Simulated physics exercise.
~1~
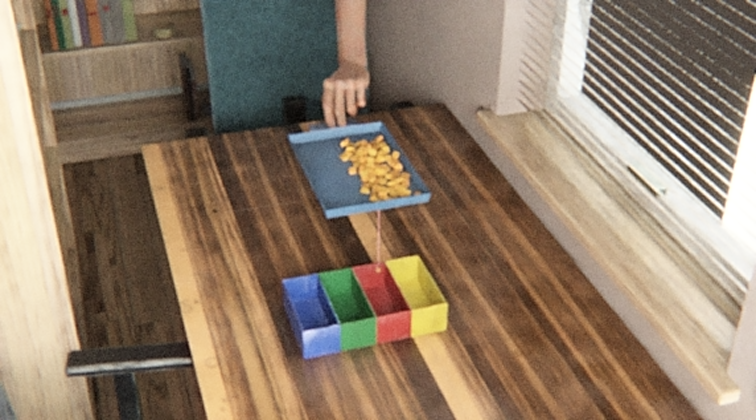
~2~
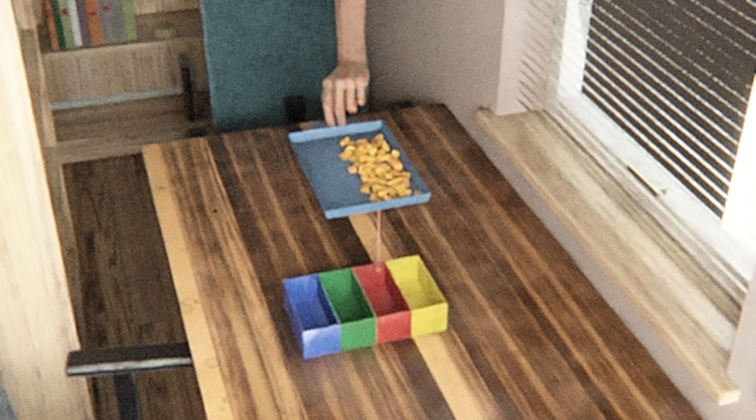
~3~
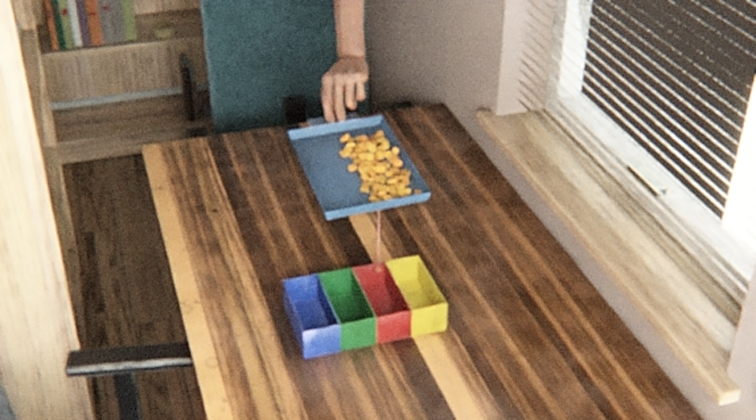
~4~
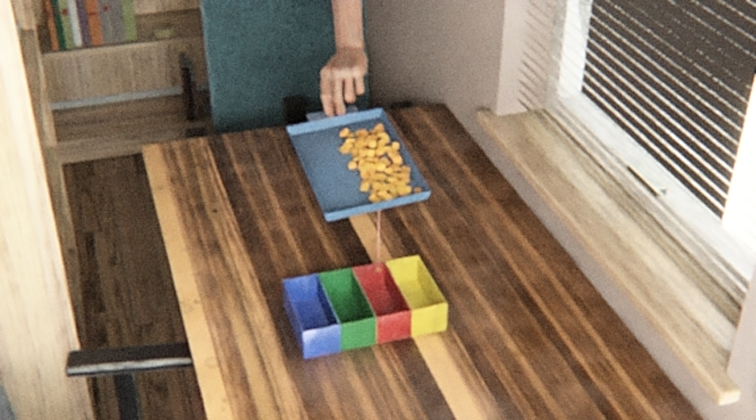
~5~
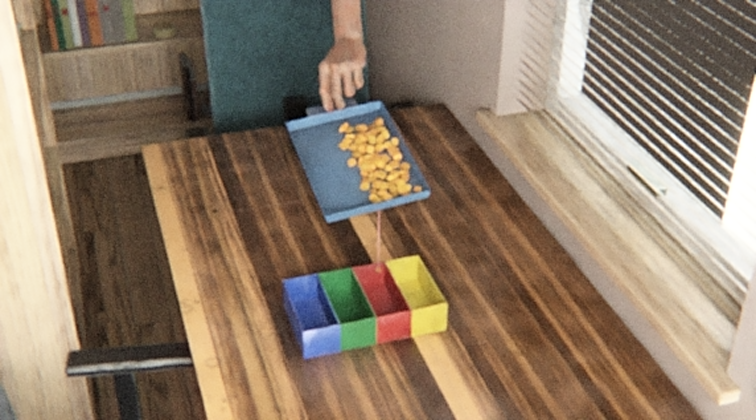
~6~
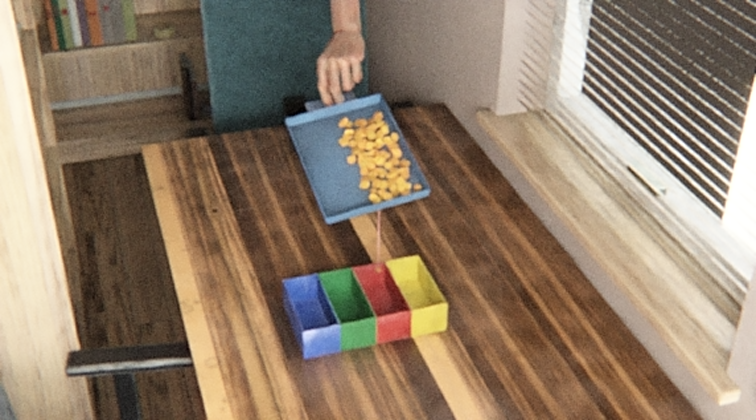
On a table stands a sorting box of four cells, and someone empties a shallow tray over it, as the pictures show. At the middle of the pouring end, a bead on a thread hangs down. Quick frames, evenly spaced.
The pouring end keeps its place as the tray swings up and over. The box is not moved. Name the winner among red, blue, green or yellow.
Winner: Green.
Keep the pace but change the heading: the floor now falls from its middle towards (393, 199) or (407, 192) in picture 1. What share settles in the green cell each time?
In turn 0 and 0 in a hundred.
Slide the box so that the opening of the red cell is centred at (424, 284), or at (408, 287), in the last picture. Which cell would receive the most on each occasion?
In order of the tries: Blue and the cell in blue.
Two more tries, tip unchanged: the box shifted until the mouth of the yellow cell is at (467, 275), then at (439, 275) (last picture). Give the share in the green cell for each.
Trial 1 around 0 percent, trial 2 around 20 percent.
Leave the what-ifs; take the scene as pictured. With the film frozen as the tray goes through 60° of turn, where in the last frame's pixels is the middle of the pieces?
Check around (344, 207) in the last picture.
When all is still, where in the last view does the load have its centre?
(338, 310).
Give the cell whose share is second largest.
Second is blue.
Just after the last frame, tray tipped steeply; almost all on the tray; just a few falling or outside the box.
A moment on, tray tipped right over; roughly a third on the tray; roughly a quarter in the green cell; about a tenth in the blue cell; just a few in the red cell; roughly a quarter falling or outside the box.
Further on, tray tipped past a quarter turn; the larger part in the green cell; about a tenth in the blue cell; just a few in the red cell.
When it is over, tray tipped past a quarter turn; the larger part in the green cell; about a tenth in the blue cell; just a few in the red cell; not one in the yellow cell.
